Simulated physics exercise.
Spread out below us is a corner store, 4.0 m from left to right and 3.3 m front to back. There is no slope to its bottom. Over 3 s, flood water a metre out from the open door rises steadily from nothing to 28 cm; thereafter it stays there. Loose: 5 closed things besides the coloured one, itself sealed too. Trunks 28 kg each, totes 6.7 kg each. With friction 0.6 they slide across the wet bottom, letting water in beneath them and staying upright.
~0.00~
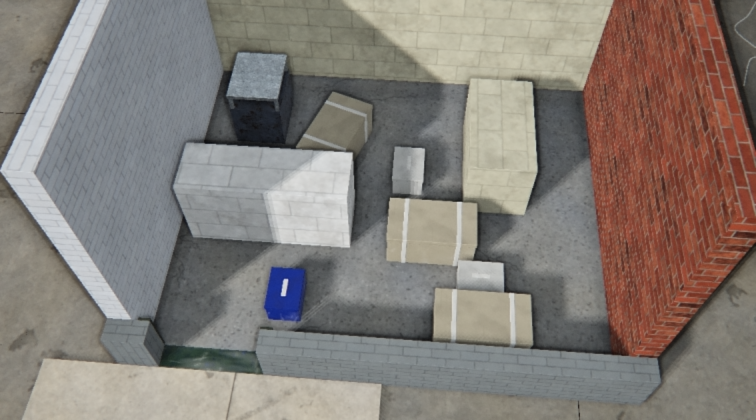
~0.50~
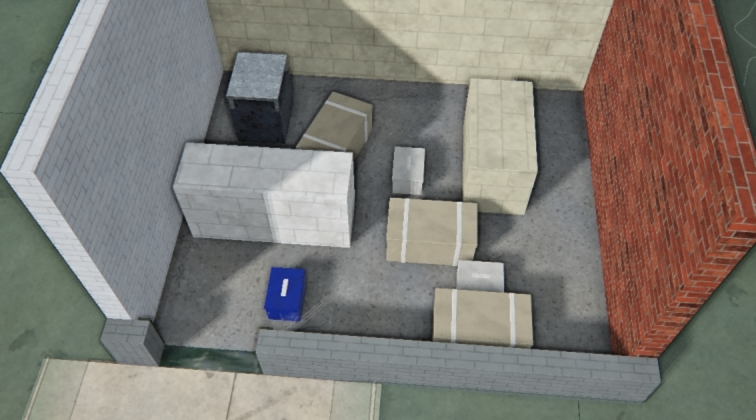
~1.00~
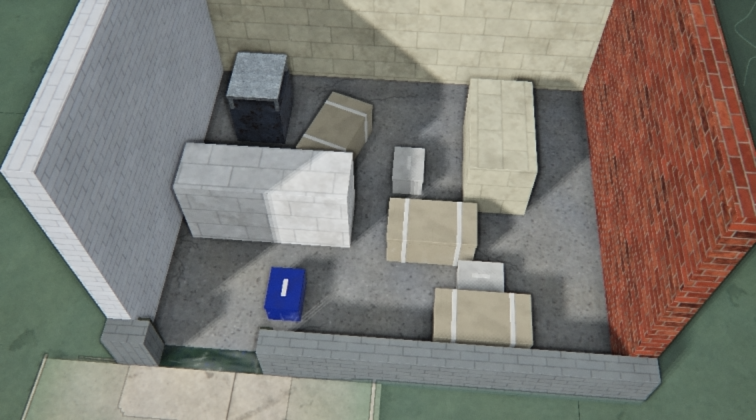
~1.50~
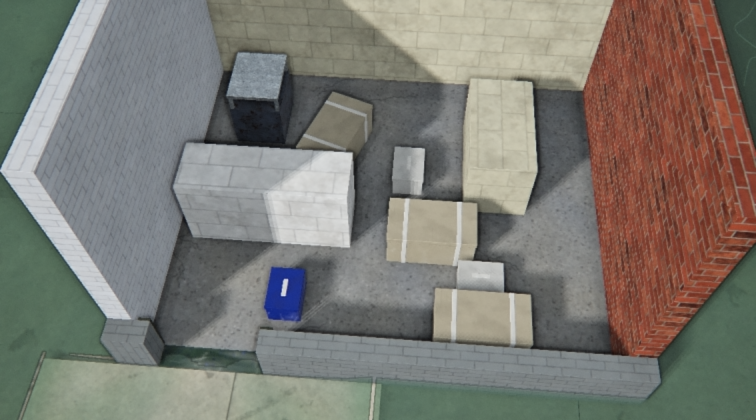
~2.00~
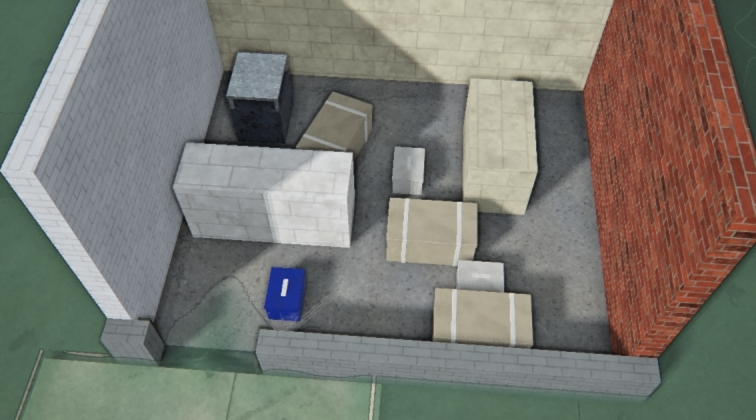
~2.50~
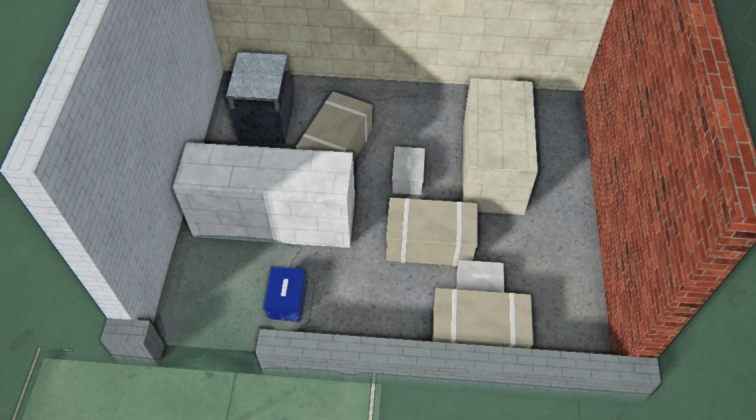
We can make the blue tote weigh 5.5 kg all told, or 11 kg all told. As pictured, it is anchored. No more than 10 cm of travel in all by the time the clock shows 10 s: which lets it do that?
I would say both masses fall short.
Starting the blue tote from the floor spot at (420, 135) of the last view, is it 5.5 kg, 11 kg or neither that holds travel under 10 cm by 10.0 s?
Looking at the loads, neither keeps it.
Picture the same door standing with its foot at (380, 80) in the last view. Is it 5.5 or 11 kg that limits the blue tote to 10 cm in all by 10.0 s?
Well, then both options come up short.
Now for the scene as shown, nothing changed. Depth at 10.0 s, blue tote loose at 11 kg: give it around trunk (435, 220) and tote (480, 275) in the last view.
Depths: Near 11 cm, then near 9 cm.
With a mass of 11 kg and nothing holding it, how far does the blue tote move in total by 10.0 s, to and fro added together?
I'd put it near 200 cm in all.
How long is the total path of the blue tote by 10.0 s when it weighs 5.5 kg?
Roughly 400 cm.
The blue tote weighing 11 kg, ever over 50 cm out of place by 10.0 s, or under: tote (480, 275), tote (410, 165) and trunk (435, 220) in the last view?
Exceeds it; falls short; falls short.
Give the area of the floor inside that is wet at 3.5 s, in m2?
Around 3.0 m2 of it.
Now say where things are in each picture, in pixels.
The first frame shows the blue tote at (285, 288) rests on the ground; water covers 0.0 m2; 0 of 6 have shifted.
The second frame shows the blue tote at (285, 288), on the bottom; water covers 0.0 m2; 0 of 6 have shifted.
The third frame shows the blue tote at (285, 288), on the bottom; water covers 0.0 m2; 0 of 6 have shifted.
The fourth frame shows the blue tote at (285, 288), on the bottom; 0.0 m2 under water; 0 of 6 have shifted.
The fifth frame shows the blue tote at (285, 288) rests on the ground; water covers 0.4 m2; 0 of 6 have shifted.
The sixth frame shows the blue tote at (285, 288) rests on the ground; water covers 1.1 m2; 0 of 6 have shifted.
After 3.5 s the blue tote would be 53 cm from its start with 5.5 kg and 20 cm from its start with 11 kg; 6 cm of water round it then.
After 4.5 s the blue tote would be 106 cm from its start with 5.5 kg and 66 cm from its start with 11 kg; 5 cm of water round it then.
After 7.0 s the blue tote would be 165 cm from its start with 5.5 kg and 42 cm from its start with 11 kg; 11 cm of water round it then.
After 10.0 s the blue tote would be 207 cm from its start with 5.5 kg and 44 cm from its start with 11 kg; 14 cm of water round it then.
